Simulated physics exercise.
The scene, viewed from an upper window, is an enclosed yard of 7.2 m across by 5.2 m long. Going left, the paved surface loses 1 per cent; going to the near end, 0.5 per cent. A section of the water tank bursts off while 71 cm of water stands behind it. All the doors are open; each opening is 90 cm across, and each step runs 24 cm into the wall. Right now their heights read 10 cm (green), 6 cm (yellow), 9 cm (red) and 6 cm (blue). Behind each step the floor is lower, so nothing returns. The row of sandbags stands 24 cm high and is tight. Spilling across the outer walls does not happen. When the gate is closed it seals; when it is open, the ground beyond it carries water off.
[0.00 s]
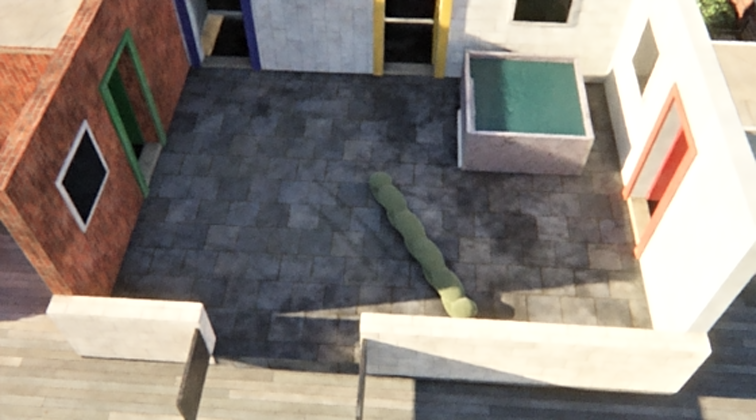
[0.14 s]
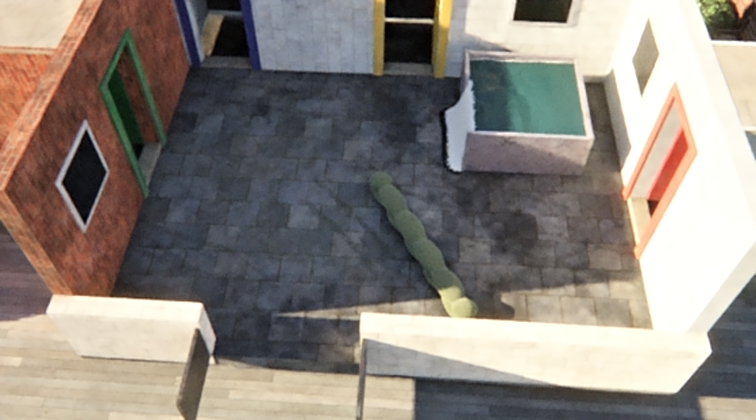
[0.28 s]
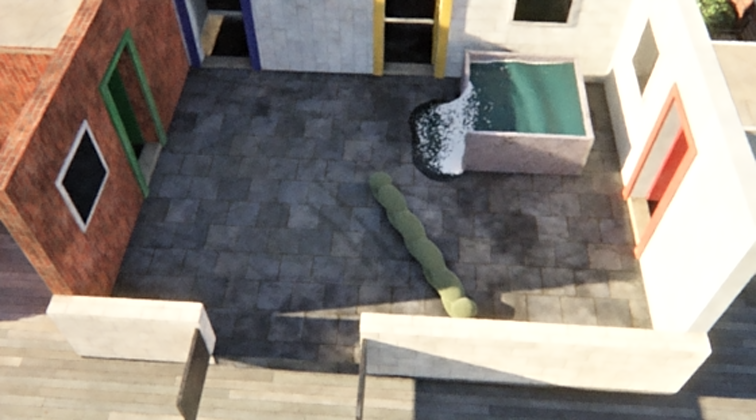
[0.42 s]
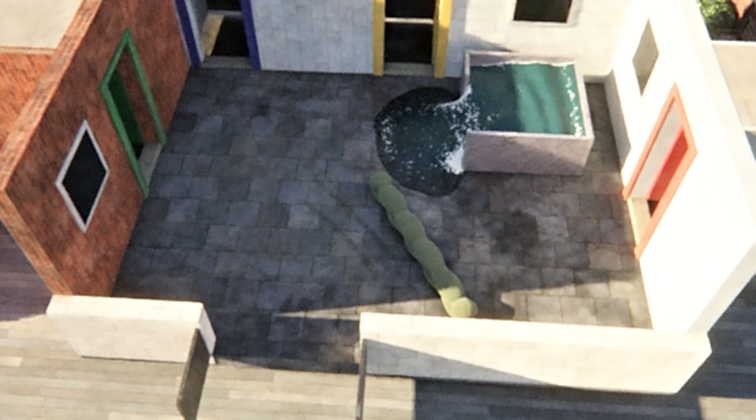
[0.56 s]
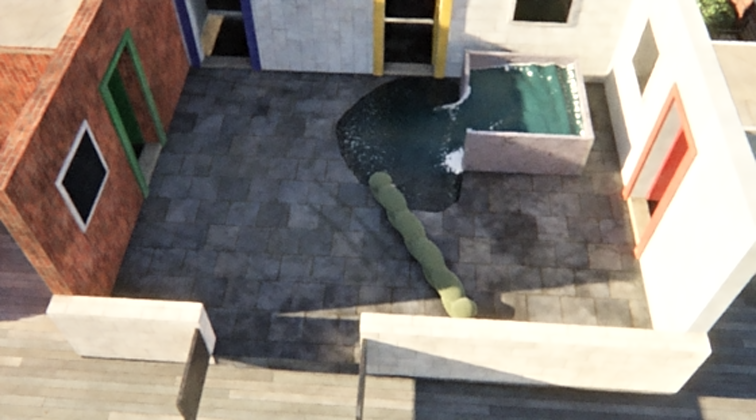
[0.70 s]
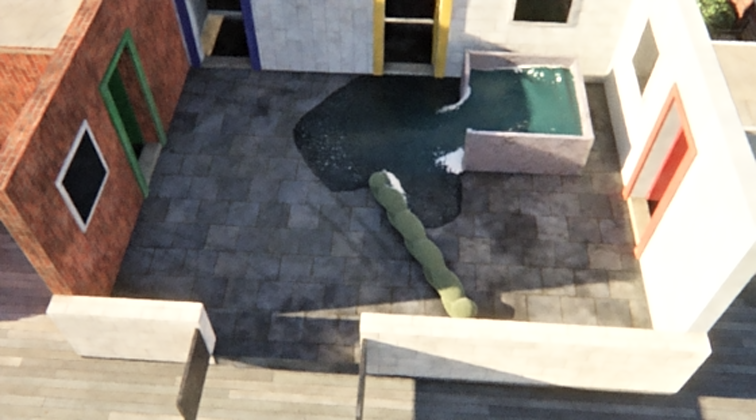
Walled paved yard seen from above, with water bursting from a tank's left side and spreading leftward past a green barrier.
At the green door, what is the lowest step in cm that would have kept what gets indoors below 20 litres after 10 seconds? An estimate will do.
Somewhere near 21 cm.
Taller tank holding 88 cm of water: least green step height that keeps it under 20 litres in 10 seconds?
I'd say close to 26 cm.
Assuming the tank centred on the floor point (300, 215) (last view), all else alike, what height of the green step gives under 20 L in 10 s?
New minimum height: Approx. 21 cm.
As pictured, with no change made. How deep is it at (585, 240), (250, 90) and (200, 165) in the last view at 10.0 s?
Around 2 cm, 5 cm and 7 cm.
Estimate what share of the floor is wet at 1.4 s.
Some 40 per cent is wet.
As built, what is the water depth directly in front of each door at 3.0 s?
Depths in cm - green: 23, yellow: 2, red: 0, blue: 14.
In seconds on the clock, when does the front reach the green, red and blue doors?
Green 1.4 s, red 4.5 s, blue 1.5 s.
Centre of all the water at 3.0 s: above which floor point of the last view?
(351, 149) or so.
After 1.4 s water covers 40 % of the floor, deepest (35 cm) near (458, 152); 6 cm at the green door, 0 litres in over its 10 cm step.
After 3.0 s water covers 65 % of the floor, deepest (28 cm) near (186, 79); 23 cm at the green door, 105 litres in over its 10 cm step.
After 10.0 s water covers 90 % of the floor, deepest (11 cm) near (123, 261); 8 cm at the green door, 168 litres in over its 10 cm step.
At the green door as built, the water arrived by 1.4 s and peaked near 26 cm at 2.4 s.
Run again over the same 10 s with other heights there, 39 litres in over 18 cm, 4 litres over 24.5 cm. The limit of 20 litres is kept from about 21 cm up.
